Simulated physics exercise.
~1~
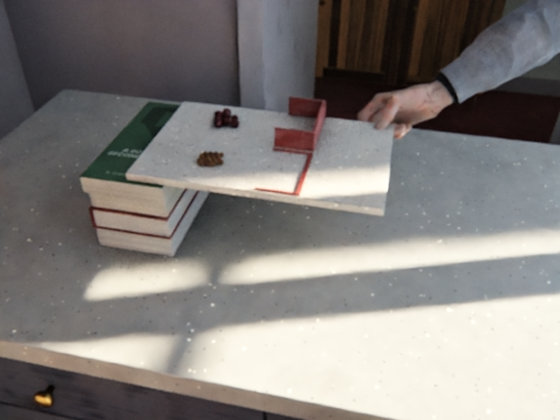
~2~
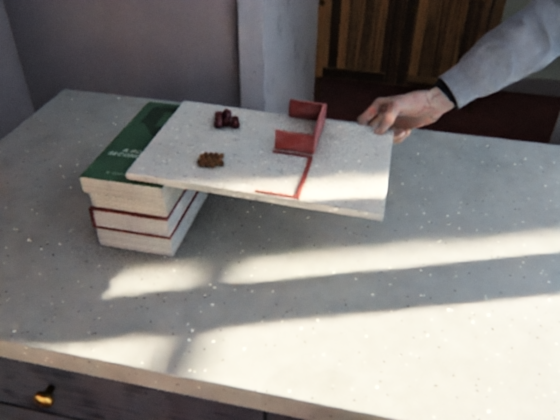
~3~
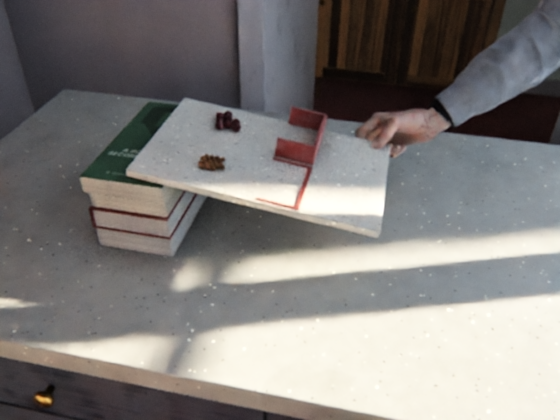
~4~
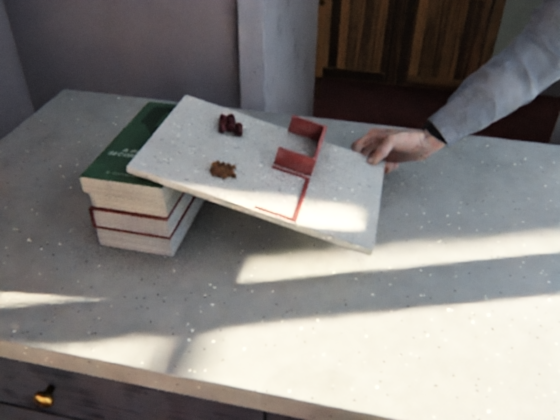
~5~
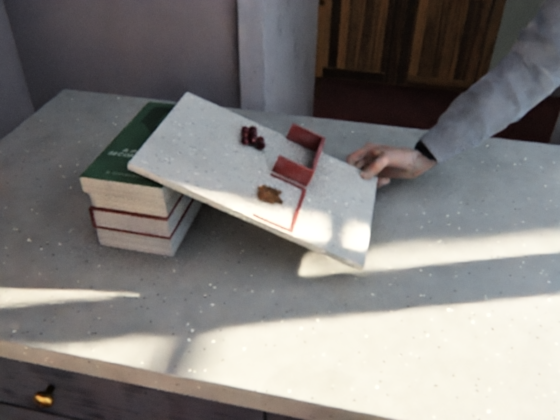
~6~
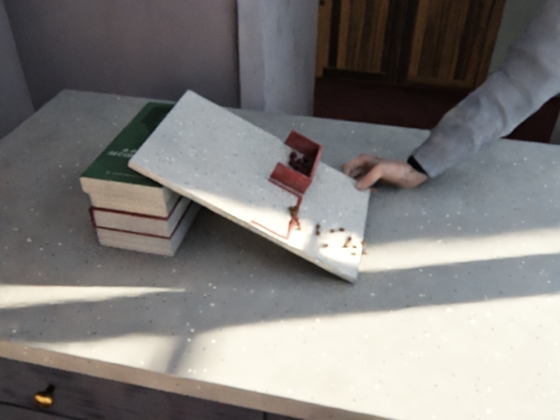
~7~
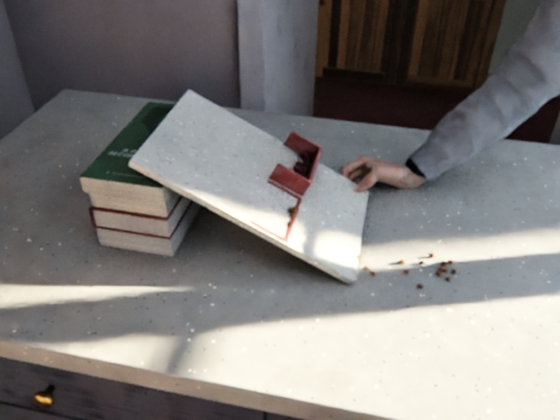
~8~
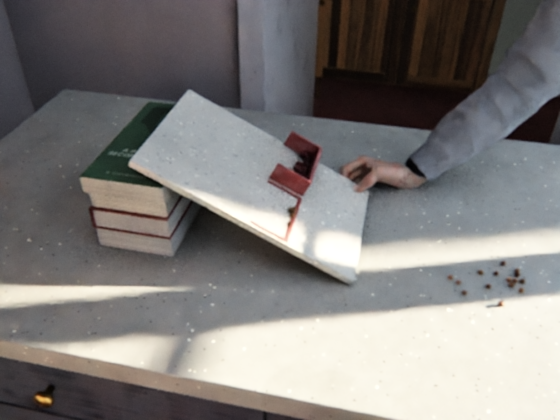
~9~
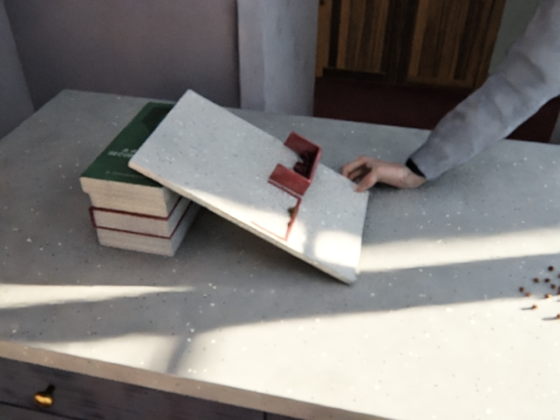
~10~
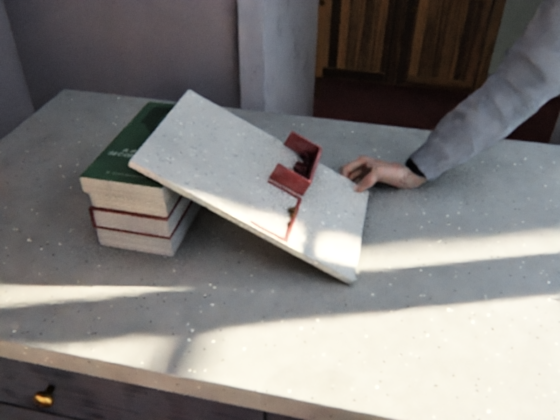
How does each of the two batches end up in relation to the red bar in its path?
The nearer, brown batch mostly carries on past its low bar and off across the counter, while the farther, dark red batch ends up gathered against its taller bar.
